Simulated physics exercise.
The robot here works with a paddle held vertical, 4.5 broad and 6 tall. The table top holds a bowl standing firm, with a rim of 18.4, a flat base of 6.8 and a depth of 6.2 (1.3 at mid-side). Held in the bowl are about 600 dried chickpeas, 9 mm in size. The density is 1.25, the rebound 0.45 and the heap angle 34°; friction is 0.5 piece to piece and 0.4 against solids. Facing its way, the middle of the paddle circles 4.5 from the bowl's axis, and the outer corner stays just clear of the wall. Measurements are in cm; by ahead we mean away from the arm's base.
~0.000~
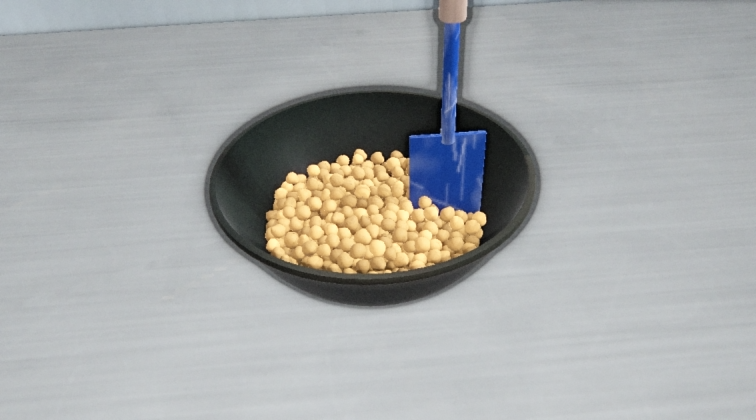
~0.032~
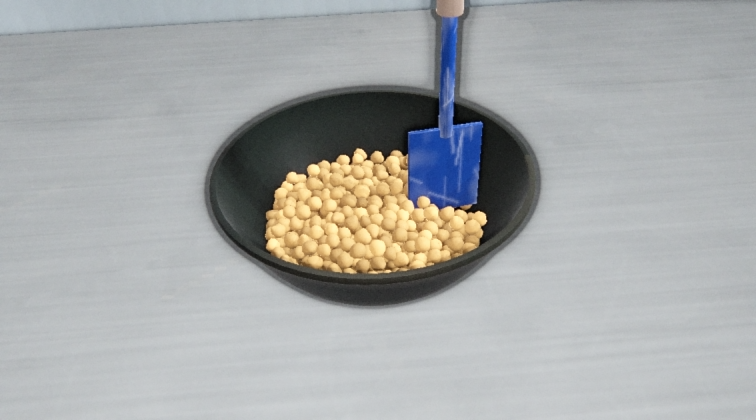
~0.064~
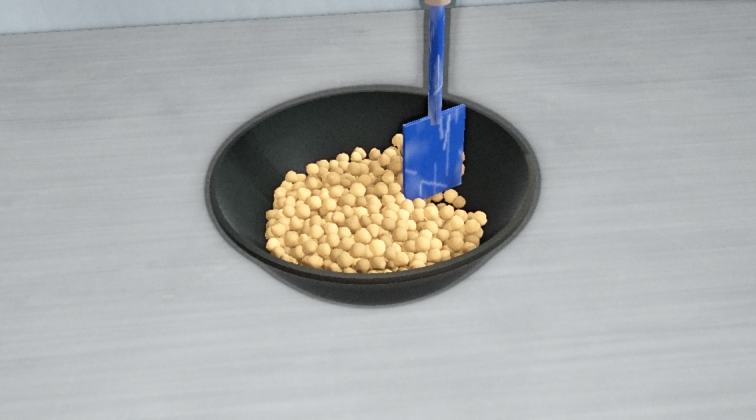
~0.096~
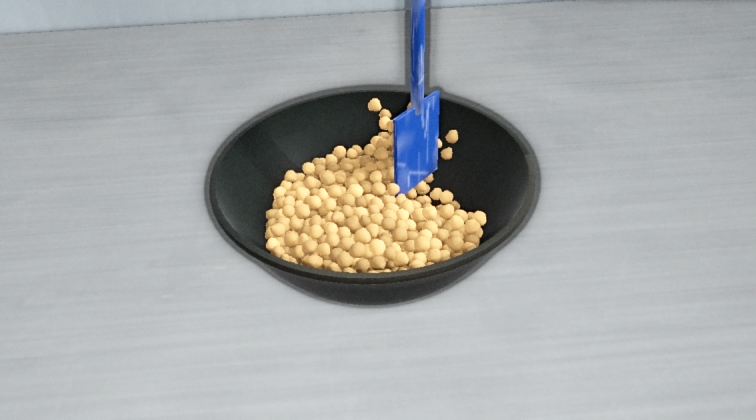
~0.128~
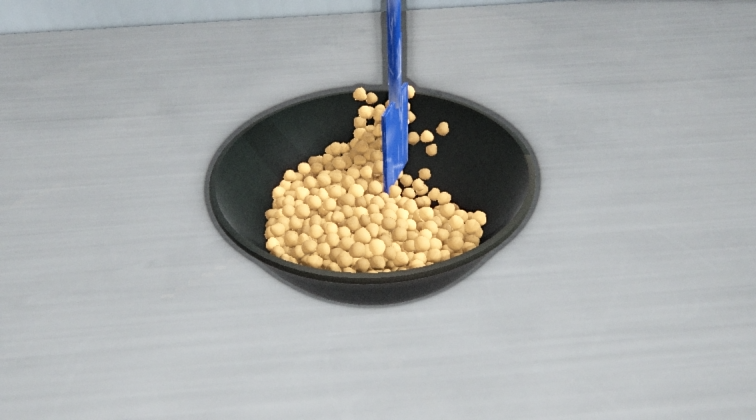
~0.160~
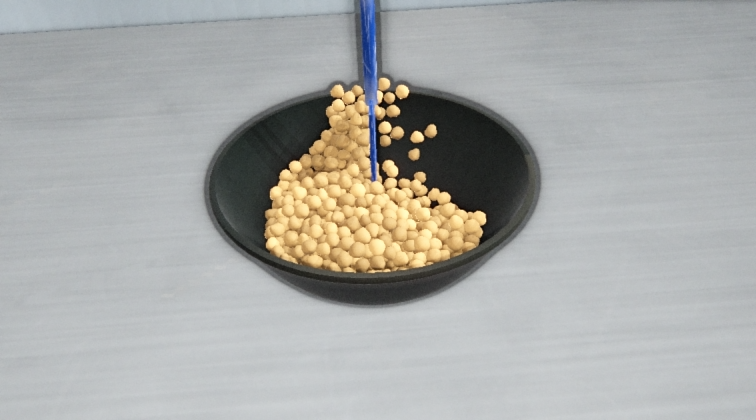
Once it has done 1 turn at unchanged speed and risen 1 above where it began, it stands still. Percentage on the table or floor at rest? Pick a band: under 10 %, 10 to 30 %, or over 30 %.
Band: Under 10 %.
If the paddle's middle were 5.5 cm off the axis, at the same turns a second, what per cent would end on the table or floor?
In that case roughly 0 per cent.
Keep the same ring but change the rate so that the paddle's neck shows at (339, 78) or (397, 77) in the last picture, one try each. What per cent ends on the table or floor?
So, roughly 15 percent the first time and 0 percent the second.
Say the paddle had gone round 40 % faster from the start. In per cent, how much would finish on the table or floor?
Then roughly 20 per cent.
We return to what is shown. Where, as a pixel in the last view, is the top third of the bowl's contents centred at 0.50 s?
The centre lies near (430, 234) in the last picture.
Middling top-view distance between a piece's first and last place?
2 cm.
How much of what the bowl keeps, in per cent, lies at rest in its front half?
50 %.
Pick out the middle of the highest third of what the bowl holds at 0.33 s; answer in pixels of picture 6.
Centre of upper third: Approx. (301, 227) px.
After 0.33 s, 190° round, highest piece 8 above the table; 590 in the bowl, 5 on the table or floor, 9 in flight or on the tool.
After 0.50 s, 295° round, highest piece 8 above the table; 578 in the bowl, 21 on the table or floor, 5 in flight or on the tool.
After 0.79 s, 0° round, highest piece 5 above the table; 572 in the bowl, 32 on the table or floor.
After 1.49 s, 0° round, highest piece 5 above the table; 572 in the bowl, 32 on the table or floor.
In the end, 572 in the bowl, 32 on the table or floor. That is 5 % on the table or floor.
